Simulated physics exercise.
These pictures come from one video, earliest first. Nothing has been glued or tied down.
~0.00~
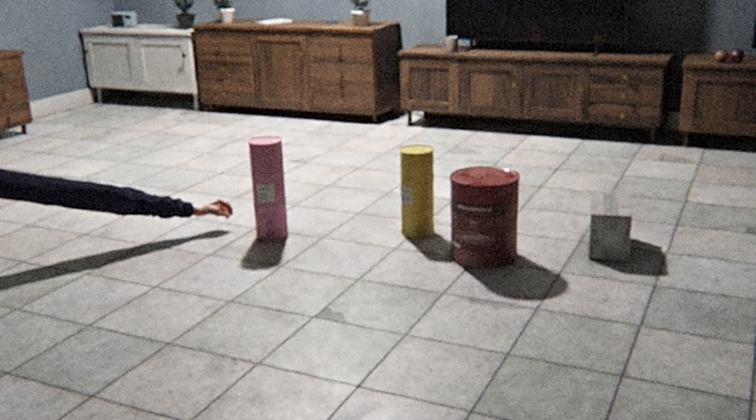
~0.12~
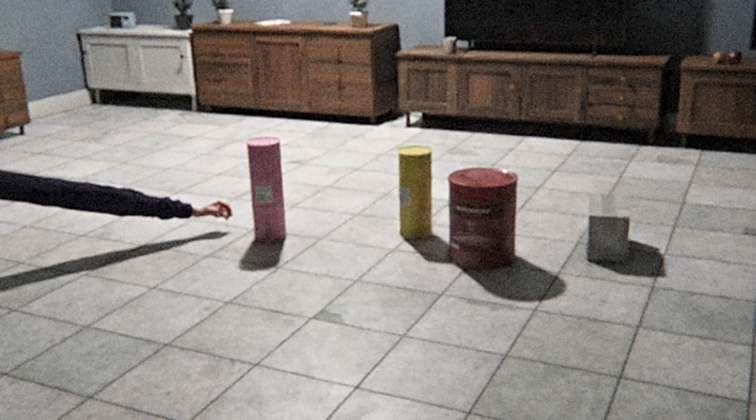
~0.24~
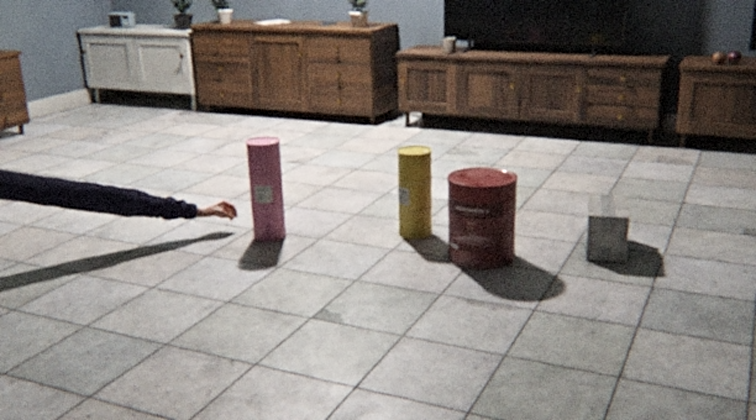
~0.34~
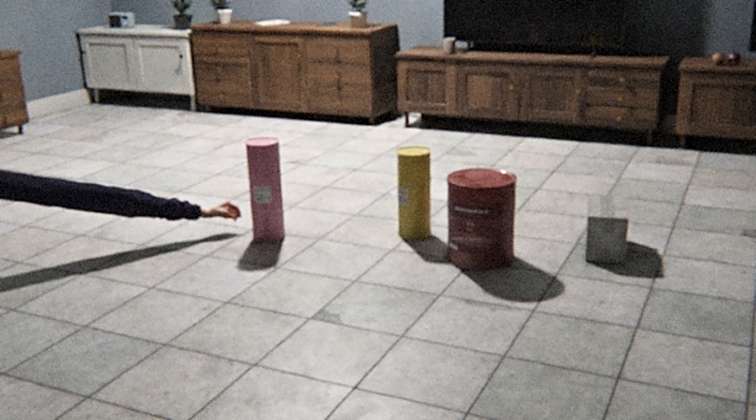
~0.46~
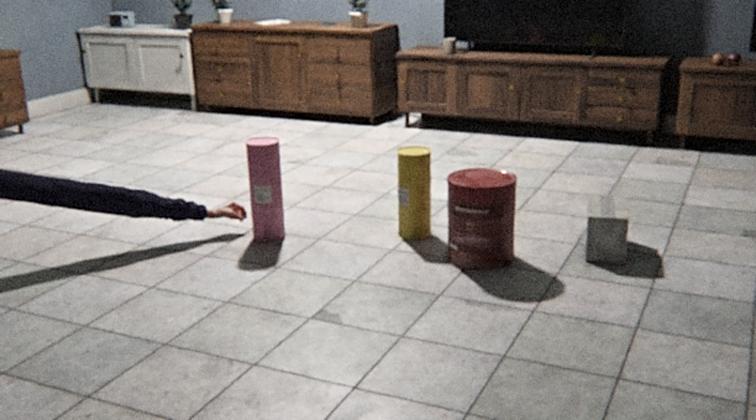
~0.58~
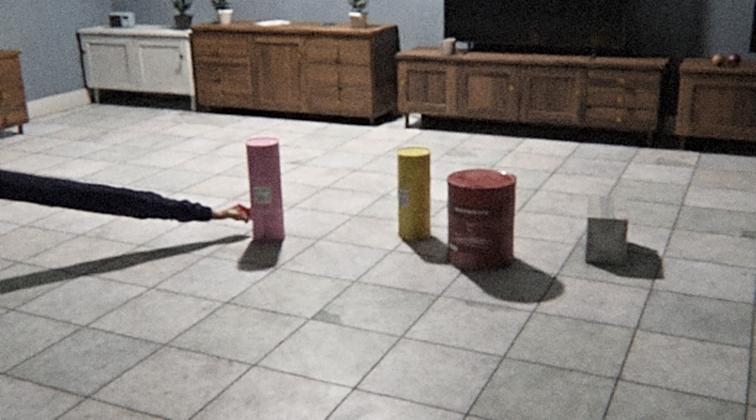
An arm at the left inches its hand rightward to the standing pink canister.
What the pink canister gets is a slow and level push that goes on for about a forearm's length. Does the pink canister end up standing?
Yes.
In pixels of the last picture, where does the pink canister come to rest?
Roughly (338, 199).
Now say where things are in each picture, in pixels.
The first frame shows pink canister (269, 189).
The second frame shows pink canister (267, 190).
The third frame shows pink canister (266, 189).
The fourth frame shows pink canister (266, 190).
The fifth frame shows pink canister (266, 190).
The sixth frame shows pink canister (266, 190).
Around 1.08 s, pink canister displaced about its own width near (288, 193).
Around 1.58 s, pink canister displaced well along near (314, 196).
Finally (2.6 s), moved from the start, pink canister. Final places as the last picture's camera would see them, pink canister near (338, 199).
